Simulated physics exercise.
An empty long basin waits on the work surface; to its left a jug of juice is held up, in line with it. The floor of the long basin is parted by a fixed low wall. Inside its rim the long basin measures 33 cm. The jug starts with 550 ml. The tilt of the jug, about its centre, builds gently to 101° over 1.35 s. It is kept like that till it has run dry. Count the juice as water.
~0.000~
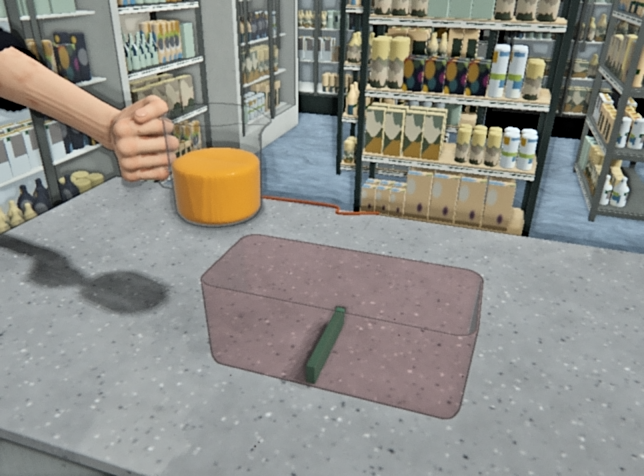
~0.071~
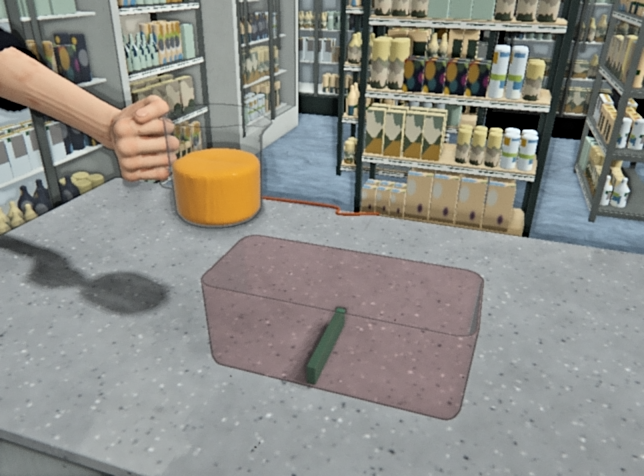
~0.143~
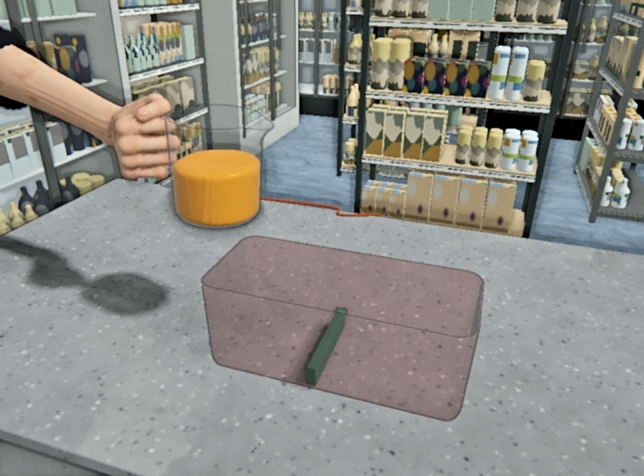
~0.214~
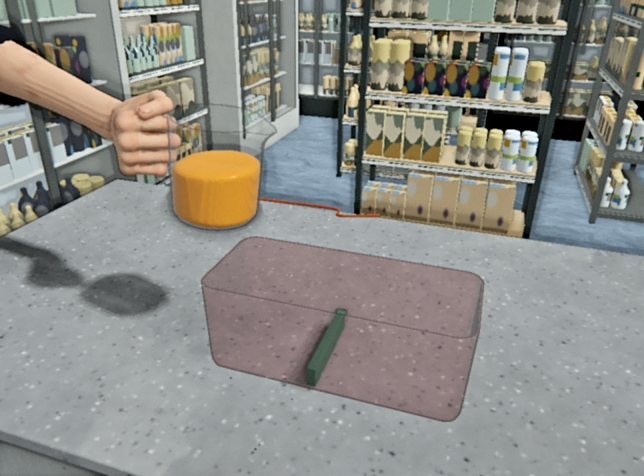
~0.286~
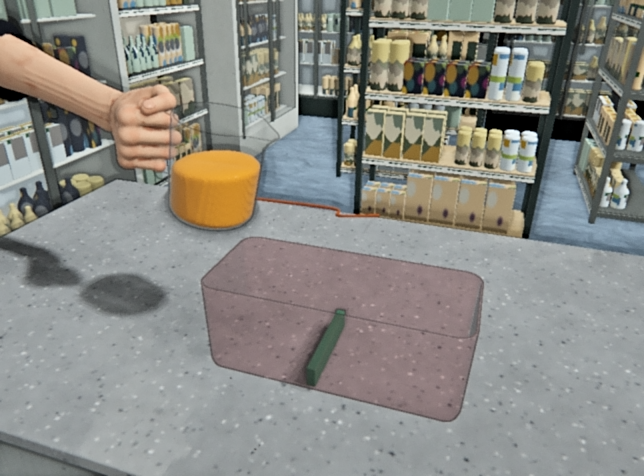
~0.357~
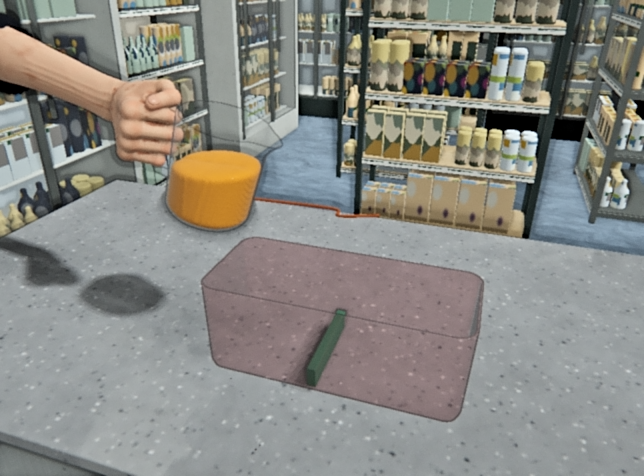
At the start, a hand at the left holds a clear jug of orange juice upright above a speckled counter, behind an empty, see-through pinkish basin with a small green object visible near it. The hand then gradually tilts the jug slightly to the right, while the basin stays still.
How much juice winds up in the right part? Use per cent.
Roughly 33 per cent is past the wall.
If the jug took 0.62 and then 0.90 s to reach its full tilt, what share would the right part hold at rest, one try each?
In turn about 25 and 25 per cent.
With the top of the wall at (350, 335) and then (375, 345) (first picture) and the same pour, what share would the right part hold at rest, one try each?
First 5, then 10 per cent.
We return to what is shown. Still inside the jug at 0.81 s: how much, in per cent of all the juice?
About 94 per cent.
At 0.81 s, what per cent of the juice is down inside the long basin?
About 0 per cent.
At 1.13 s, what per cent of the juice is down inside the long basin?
Near 44 in a hundred.
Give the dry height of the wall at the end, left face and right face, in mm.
Left about 8 mm, right about 20 mm.
Then, 0.81 s in, the tilt is 66° and 95 per cent is still to pour, 0 is left of the wall and 0 right of it.
Then, 1.13 s in, the tilt is 95° and 40 per cent is still to pour, 25 is left of the wall and 19 right of it.
Then, 1.48 s in, the tilt is 101° and 6 per cent is still to pour, 63 is left of the wall and 28 right of it.
Then, 1.85 s in, the tilt is 101° and 0 per cent is still to pour, 66 is left of the wall and 33 right of it.
Finally, 66 per cent lies left of the wall, 33 right of it and 1 outside.
